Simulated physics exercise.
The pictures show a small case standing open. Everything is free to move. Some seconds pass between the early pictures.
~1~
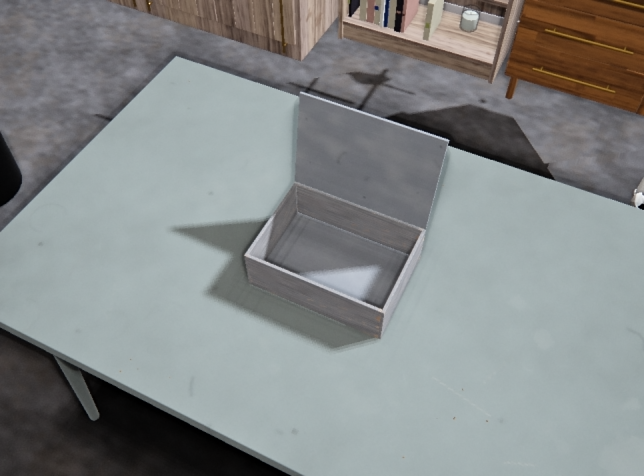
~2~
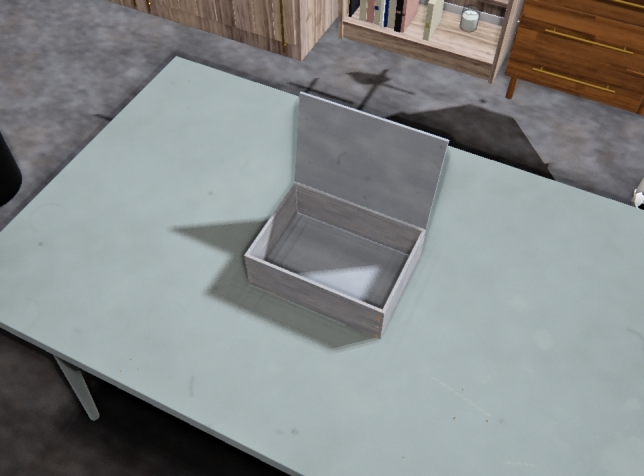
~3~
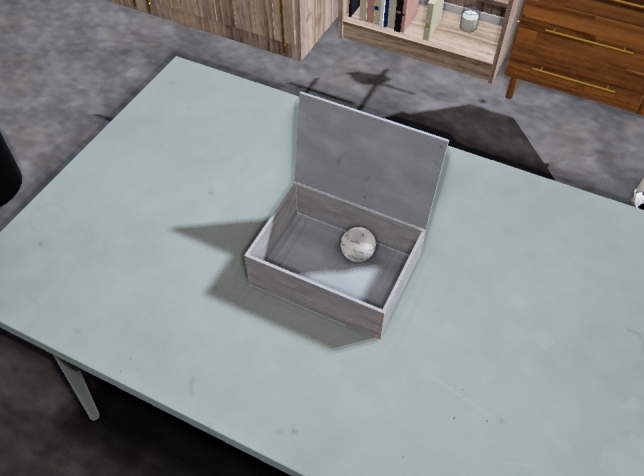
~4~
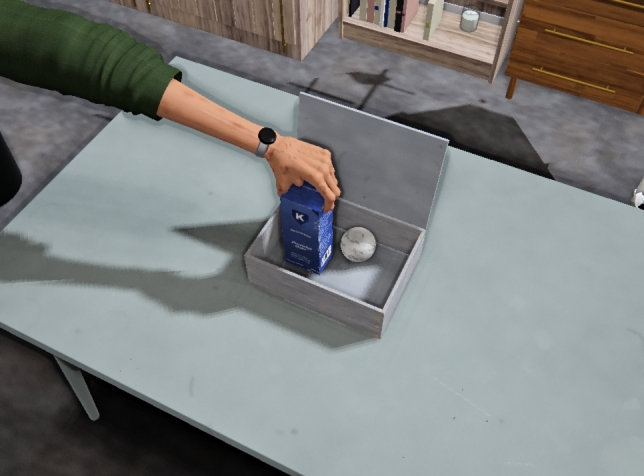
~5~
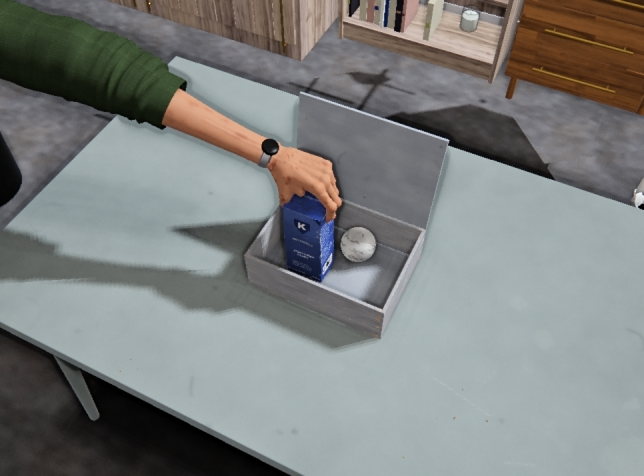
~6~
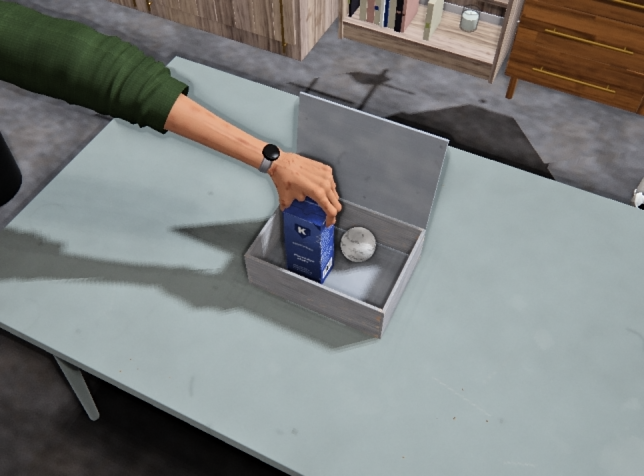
On a pale green table, a small grey case stands open and empty, and then a white ball is inside it. Next, a hand in a green sleeve and dark watch, reaching from the left, holds a blue carton in the case beside the ball and lowers it slightly, still gripping its top.
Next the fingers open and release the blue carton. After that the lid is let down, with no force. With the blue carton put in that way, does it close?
It is held up.
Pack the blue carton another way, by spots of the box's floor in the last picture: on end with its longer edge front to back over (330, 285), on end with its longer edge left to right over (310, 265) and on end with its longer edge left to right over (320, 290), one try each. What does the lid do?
First, it stays ajar; second, it will not close; third, it will not close.
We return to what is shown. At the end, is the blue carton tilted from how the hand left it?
It keeps its pose.
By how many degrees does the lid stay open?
Some 50° above the rim.
Then, 1.40 s on from there, lid 76° above the rim.
Then, 1.70 s on from there, lid 48° above the rim.
In the end, lid 48° above the rim; both unmoved. At the end, from the last picture's camera, blue carton near (310, 241).
